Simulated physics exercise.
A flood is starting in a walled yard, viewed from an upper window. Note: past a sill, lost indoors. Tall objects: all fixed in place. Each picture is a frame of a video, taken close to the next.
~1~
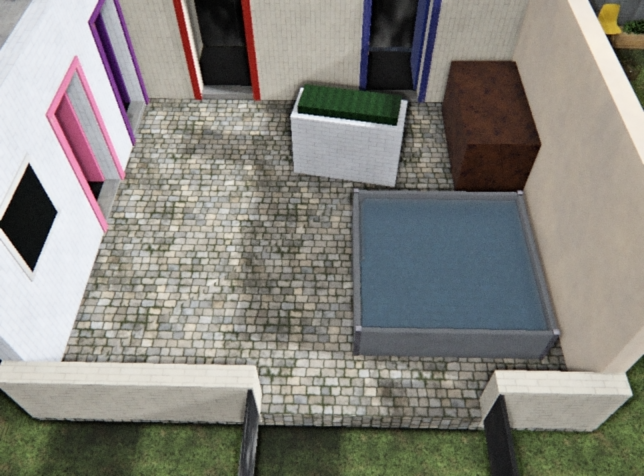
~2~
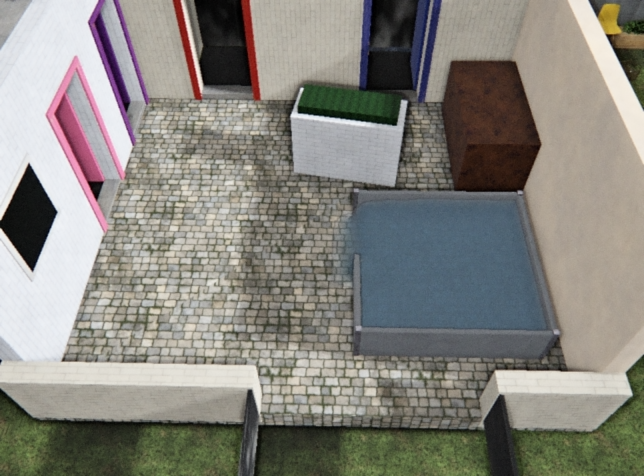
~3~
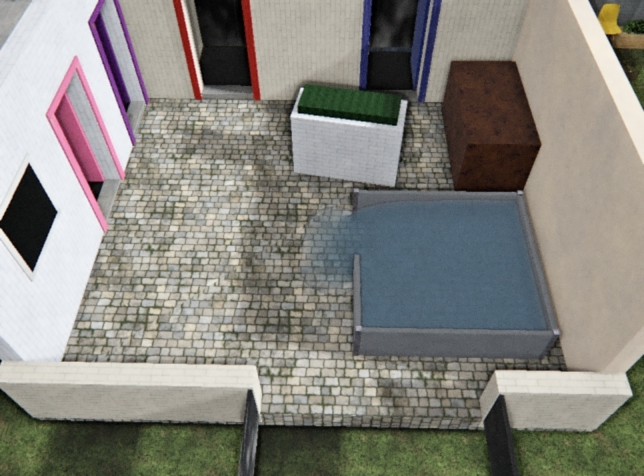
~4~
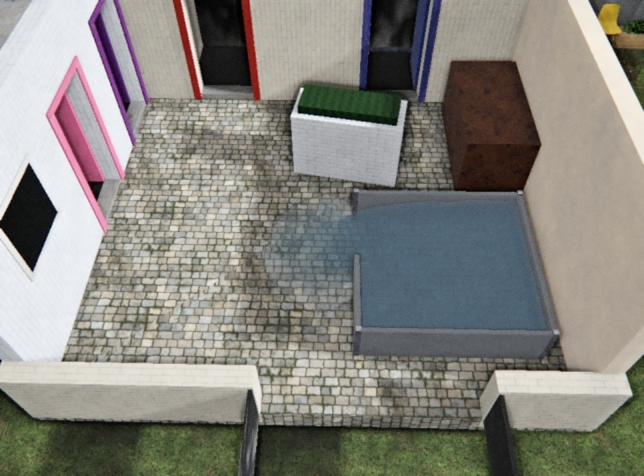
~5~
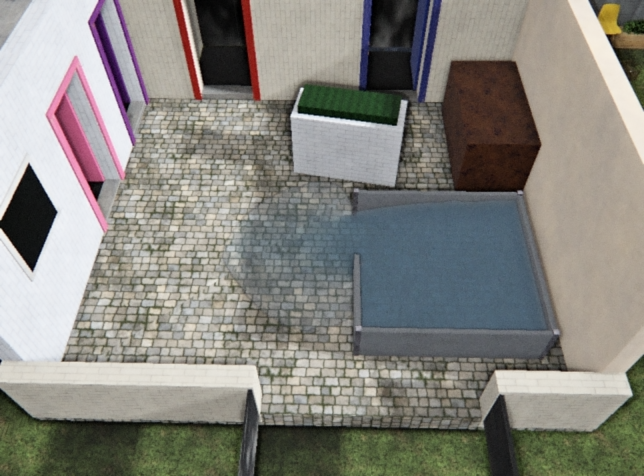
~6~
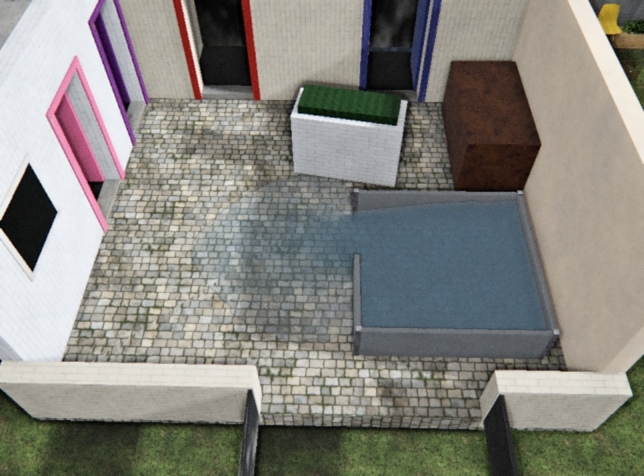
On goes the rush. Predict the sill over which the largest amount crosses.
I would say the pink sill.
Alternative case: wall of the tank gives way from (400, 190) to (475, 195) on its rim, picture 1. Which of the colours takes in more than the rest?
The blue door, I reckon.
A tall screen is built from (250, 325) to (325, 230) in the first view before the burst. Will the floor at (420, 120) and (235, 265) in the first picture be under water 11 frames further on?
Bone-dry, bone-dry.
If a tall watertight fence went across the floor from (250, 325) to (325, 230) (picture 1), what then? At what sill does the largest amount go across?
I'd point to the pink-painted one.
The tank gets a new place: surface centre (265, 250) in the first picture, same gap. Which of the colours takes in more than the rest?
The one in pink.
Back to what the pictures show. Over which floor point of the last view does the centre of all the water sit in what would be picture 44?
At roughly (289, 243).
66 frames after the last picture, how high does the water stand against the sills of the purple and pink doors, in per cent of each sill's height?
I'd say around 70 and 250 in a hundred.
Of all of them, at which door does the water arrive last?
Answer: The blue-painted one.
A moment on, water covers 35 % of the floor; red door not reached, blue door not reached, purple door not reached, pink door wet at the sill, nothing in.
Next, water covers 55 % of the floor; red door not reached, blue door not reached, purple door not reached, pink door some in.
Then, water covers 60 % of the floor; red door wet at the sill, nothing in, blue door not reached, purple door a trickle in, pink door a lot in.
Later, water covers 80 % of the floor; red door wet at the sill, nothing in, blue door wet at the sill, nothing in, purple door some in, pink door a lot in.
In the end, water covers 95 % of the floor; red door wet at the sill, nothing in, blue door wet at the sill, nothing in, purple door some in, pink door a lot in; the pink door has let in the most.
